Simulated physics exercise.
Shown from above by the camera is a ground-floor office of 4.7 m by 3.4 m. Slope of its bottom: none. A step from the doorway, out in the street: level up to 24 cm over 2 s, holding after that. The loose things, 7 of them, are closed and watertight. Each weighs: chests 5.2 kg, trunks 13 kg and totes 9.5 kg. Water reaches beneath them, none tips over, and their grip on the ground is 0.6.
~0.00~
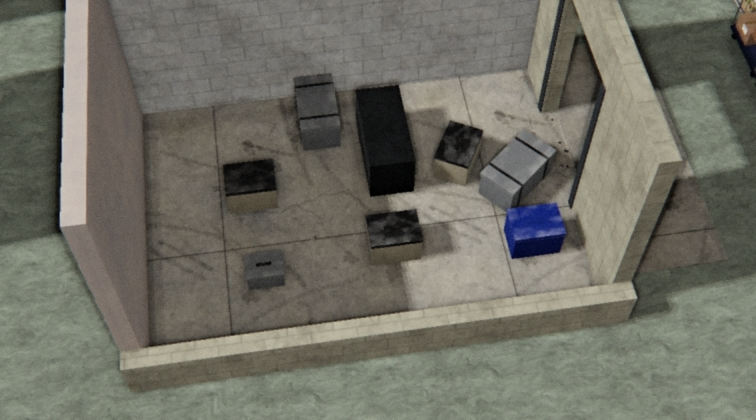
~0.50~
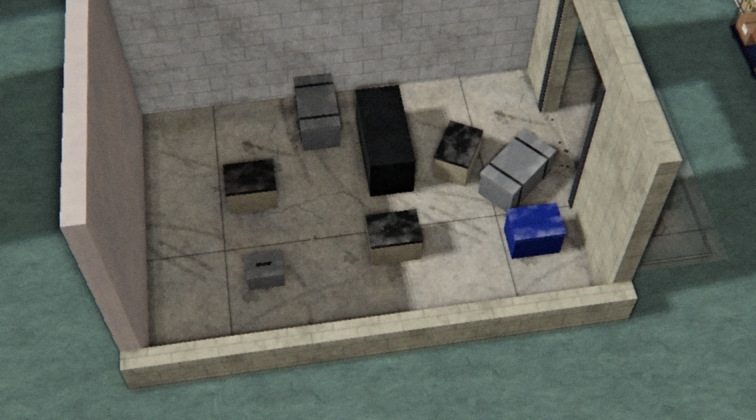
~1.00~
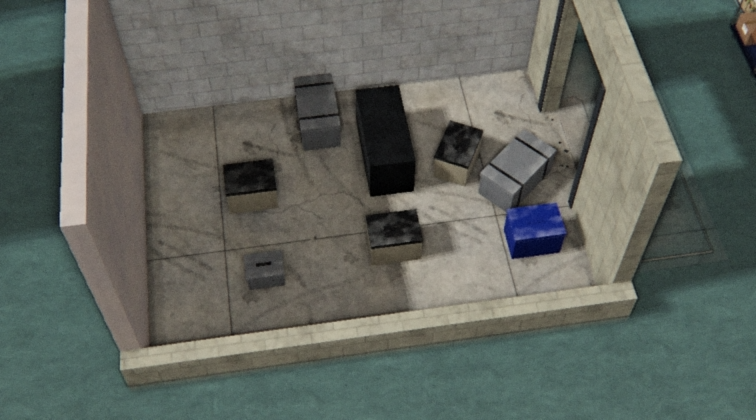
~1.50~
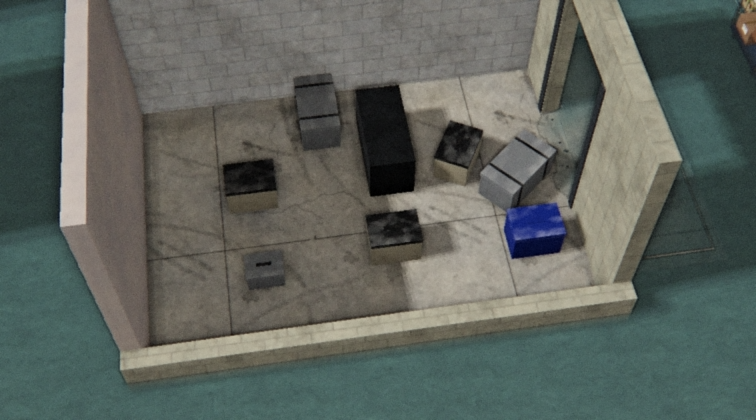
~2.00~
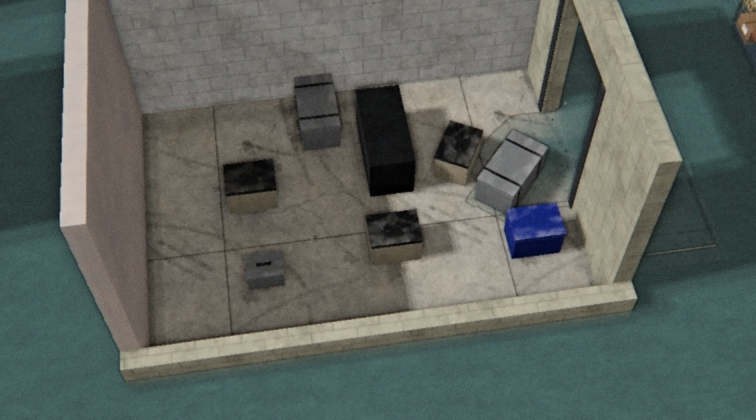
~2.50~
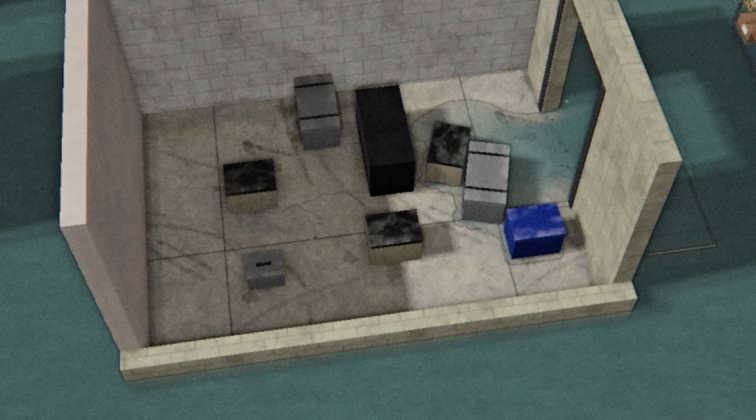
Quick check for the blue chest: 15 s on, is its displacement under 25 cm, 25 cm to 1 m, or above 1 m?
It should cover a short stretch.
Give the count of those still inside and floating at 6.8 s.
The count is 5.
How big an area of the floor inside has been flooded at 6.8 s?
At that time the wet patch spans about 15 m2.
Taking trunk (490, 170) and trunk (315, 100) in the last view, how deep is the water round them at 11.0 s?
About 14 and 10 cm.
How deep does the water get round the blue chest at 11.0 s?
7 cm or so.
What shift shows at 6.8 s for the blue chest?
Roughly 20 centimetres by that point.
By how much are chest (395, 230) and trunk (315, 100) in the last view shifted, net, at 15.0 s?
In turn: 80 cm, 200 cm.
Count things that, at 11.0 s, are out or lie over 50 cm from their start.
Result: 7.
After 3.5 s the blue chest is near (547, 239), 0.2 m from its start, aground; 2 afloat.
After 6.8 s the blue chest is near (547, 239), 0.2 m from its start, afloat; 5 afloat.
After 11.0 s the blue chest is near (504, 269), 0.7 m from its start, afloat; 7 afloat.
After 15.0 s the blue chest is near (505, 239), 0.5 m from its start, afloat; 7 afloat.
